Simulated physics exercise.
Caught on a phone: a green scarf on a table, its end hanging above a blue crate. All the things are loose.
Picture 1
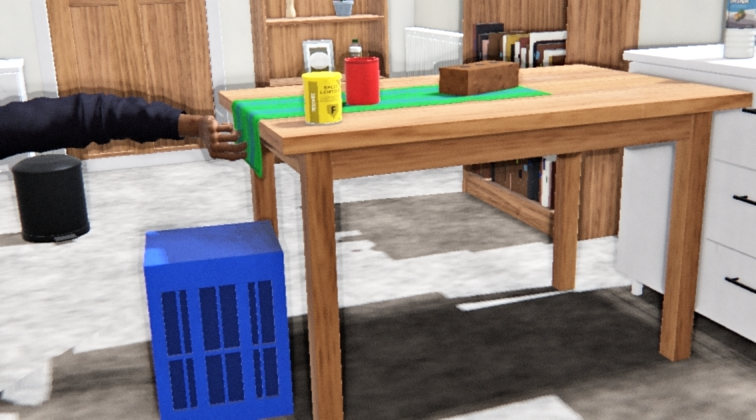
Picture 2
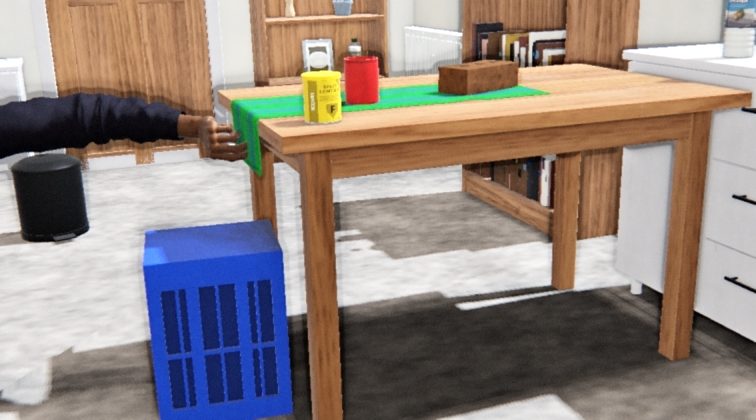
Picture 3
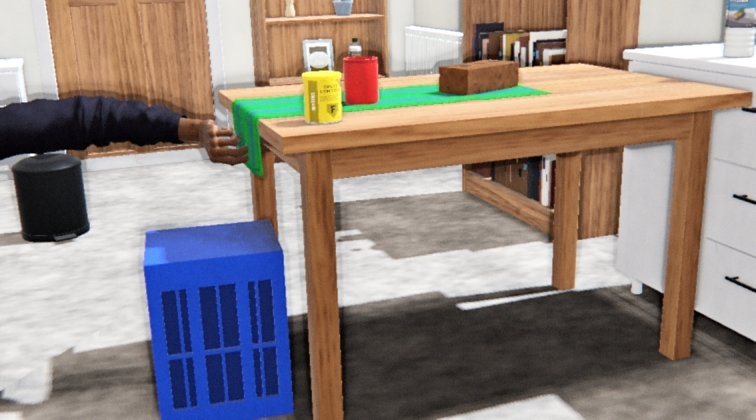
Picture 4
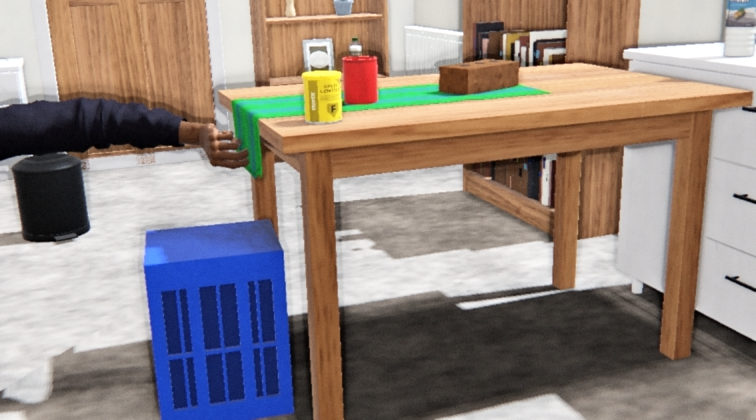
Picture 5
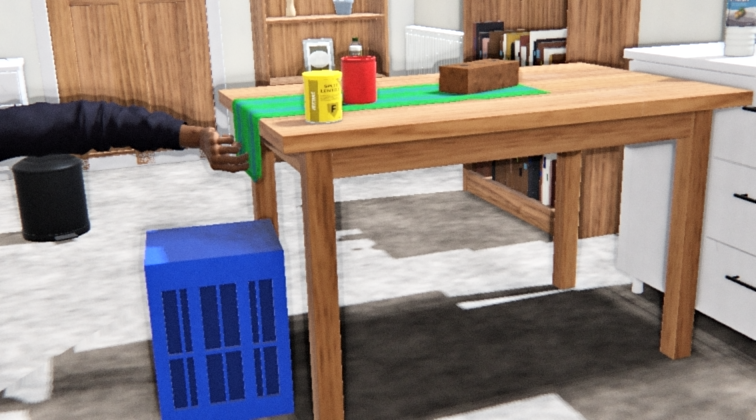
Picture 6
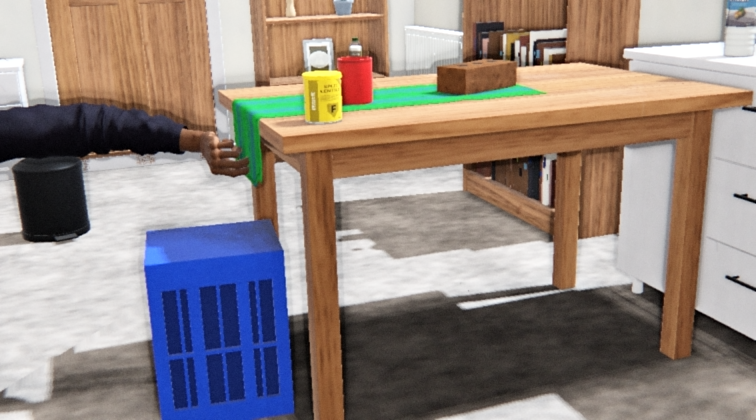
A hand holds the hanging end of a green scarf and draws it slightly downward.
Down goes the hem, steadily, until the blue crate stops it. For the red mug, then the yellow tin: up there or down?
Outcome: The red mug keeps clear of the edge and the yellow tin stays on the table.
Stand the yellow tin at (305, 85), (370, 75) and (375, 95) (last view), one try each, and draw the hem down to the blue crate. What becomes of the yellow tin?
First place: Is carried off; second place: Stays on; third place: Remains up there.
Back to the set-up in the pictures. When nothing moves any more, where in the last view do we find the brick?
Its middle is at (424, 81).
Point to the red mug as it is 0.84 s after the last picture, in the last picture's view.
At about (299, 85).
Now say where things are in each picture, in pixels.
The first frame shows scarf end (262, 178); red mug (362, 59); yellow tin (322, 75); brick (480, 65); top of the crate (194, 252).
The second frame shows scarf end (261, 177), far hem (552, 94); yellow tin (321, 74); yellow tin stands beside the cloth.
The third frame shows scarf end (263, 177); red mug (360, 58).
The fourth frame shows scarf end (262, 177), far hem (552, 93); yellow tin (322, 73).
The fifth frame shows scarf end (261, 178); red mug (358, 58).
The sixth frame shows scarf end (262, 183), far hem (547, 93); red mug (355, 58); yellow tin (322, 73); top of the crate (195, 251).
Then, 0.16 s later than the last view, hem going down; mug moved a little; tin as before.
Then, 0.50 s later than the last view, hem going down; mug carried along near (322, 83); tin as before.
Then, 0.84 s later than the last view, hem on the crate; mug carried along near (299, 85); tin as before.
Finally, hem on the crate; mug carried along near (296, 85); tin as before. The red mug stays on the table and the yellow tin remains up there.
